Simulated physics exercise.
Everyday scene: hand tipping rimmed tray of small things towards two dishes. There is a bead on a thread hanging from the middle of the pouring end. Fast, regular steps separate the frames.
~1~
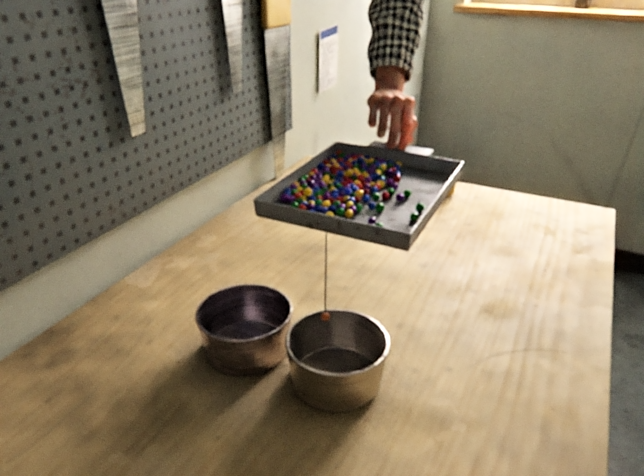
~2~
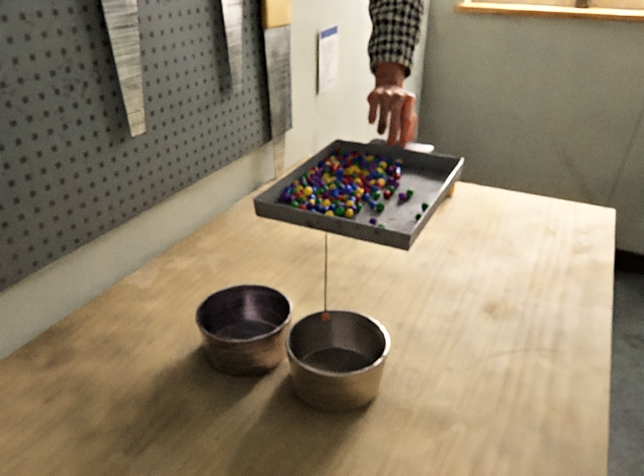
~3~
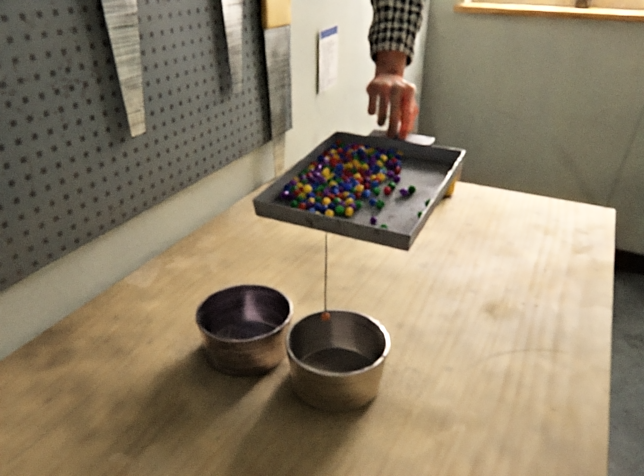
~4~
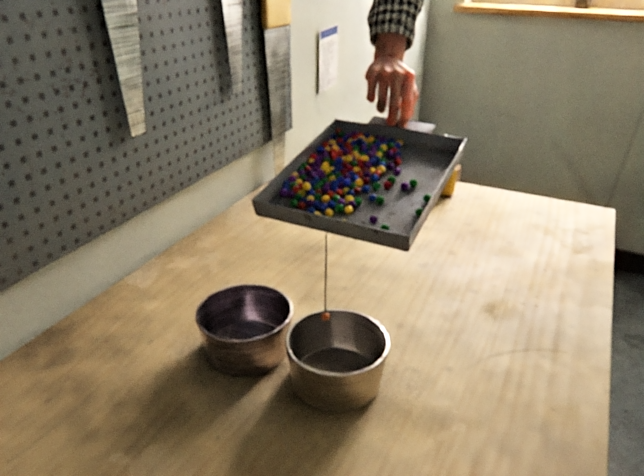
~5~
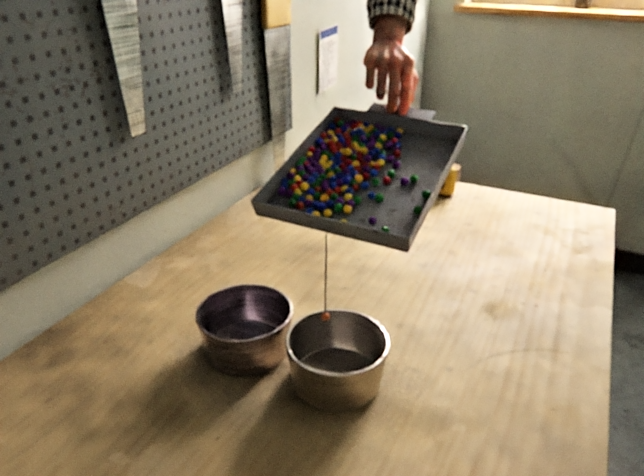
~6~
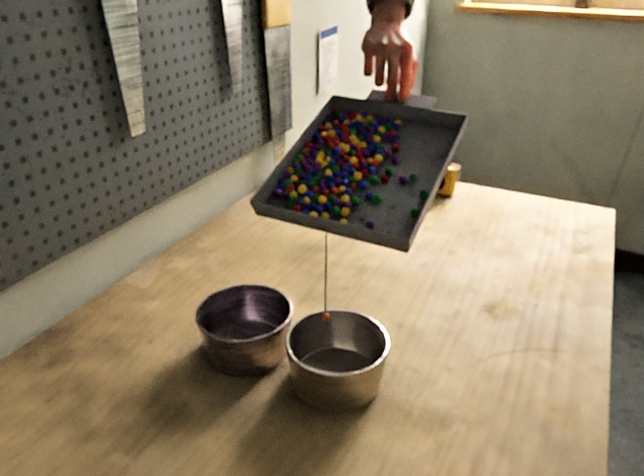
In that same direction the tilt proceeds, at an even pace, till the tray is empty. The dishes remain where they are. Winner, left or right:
The fuller dish will be the one on the right.
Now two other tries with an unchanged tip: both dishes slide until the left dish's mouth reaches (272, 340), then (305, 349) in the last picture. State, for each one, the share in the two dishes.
Close to 80 per cent, followed by close to 70 per cent.
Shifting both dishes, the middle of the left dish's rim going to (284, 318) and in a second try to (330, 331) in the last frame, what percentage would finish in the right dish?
You'd get near 20 per cent and afterwards near 0 per cent.
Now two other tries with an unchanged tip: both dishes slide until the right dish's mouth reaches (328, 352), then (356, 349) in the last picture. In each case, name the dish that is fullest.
Results - the dish on the right side first, the dish on the right side second.
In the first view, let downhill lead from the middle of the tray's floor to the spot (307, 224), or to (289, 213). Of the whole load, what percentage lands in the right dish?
That comes to 10 per cent the first time and 0 per cent the second.
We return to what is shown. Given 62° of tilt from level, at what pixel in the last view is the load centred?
Centre estimate: (326, 194).
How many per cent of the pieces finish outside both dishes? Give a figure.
Some 70 percent of the load.
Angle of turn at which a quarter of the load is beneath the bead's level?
100 degrees.
Soon after the last picture, tray tipped steeply; all on the tray.
A little later, tray tipped right over; about half on the tray; a small part in the right dish; a small part outside both; about a third in the air.
Later still, tray tipped past a quarter turn; about a quarter in the right dish; a stray few in the left dish; about two thirds outside both; a stray few in the air.
By the end, tray tipped past a quarter turn; about a quarter in the right dish; a stray few in the left dish; about two thirds outside both.
